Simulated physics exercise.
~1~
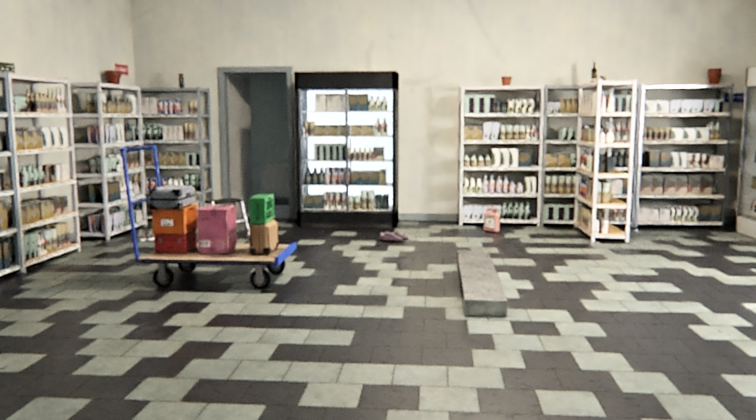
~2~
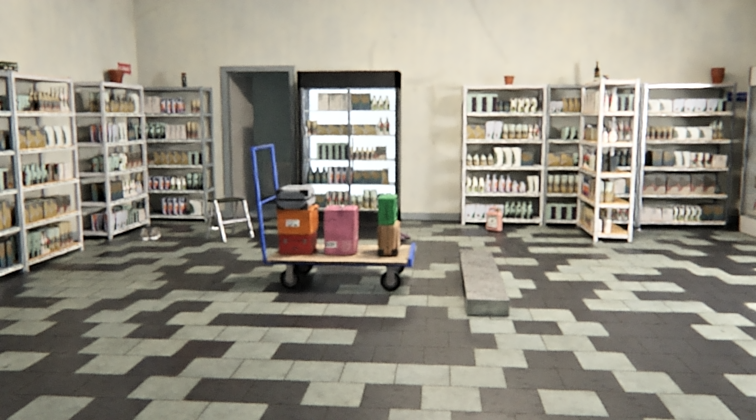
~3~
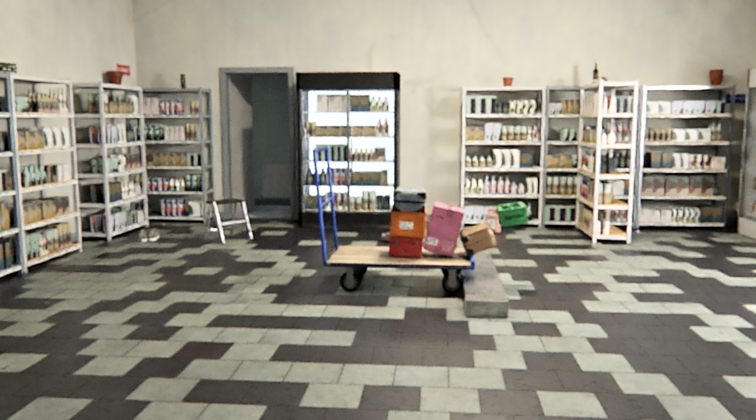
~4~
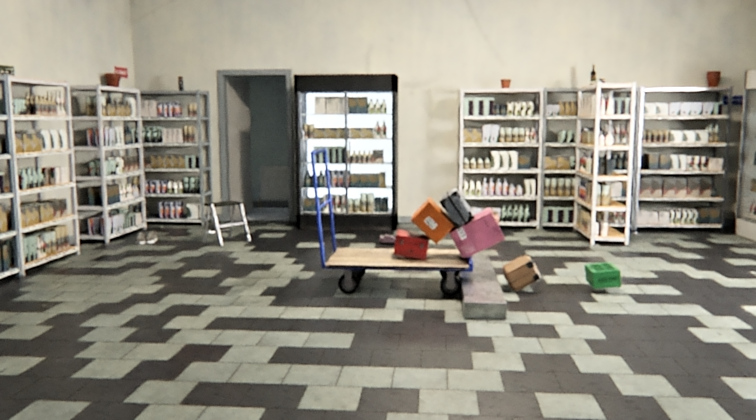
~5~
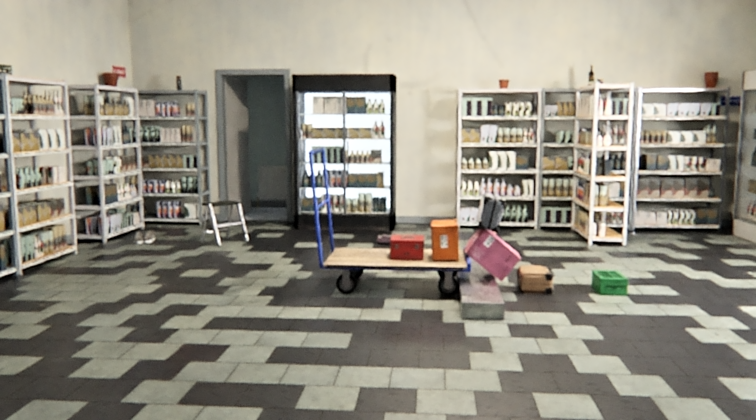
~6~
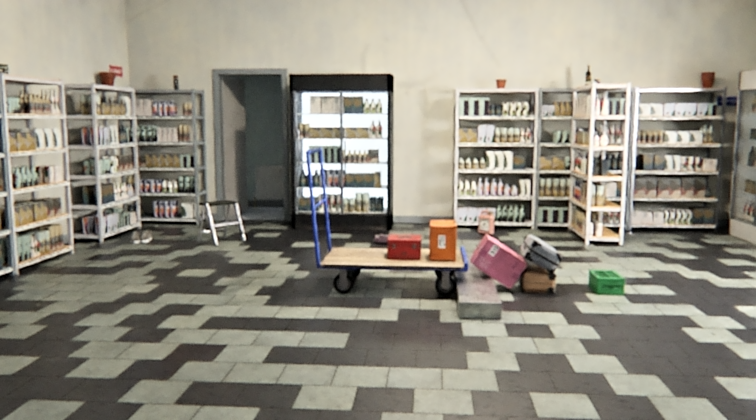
In a shop, a loaded trolley rolls right, stops at a kerb and spills four pieces.
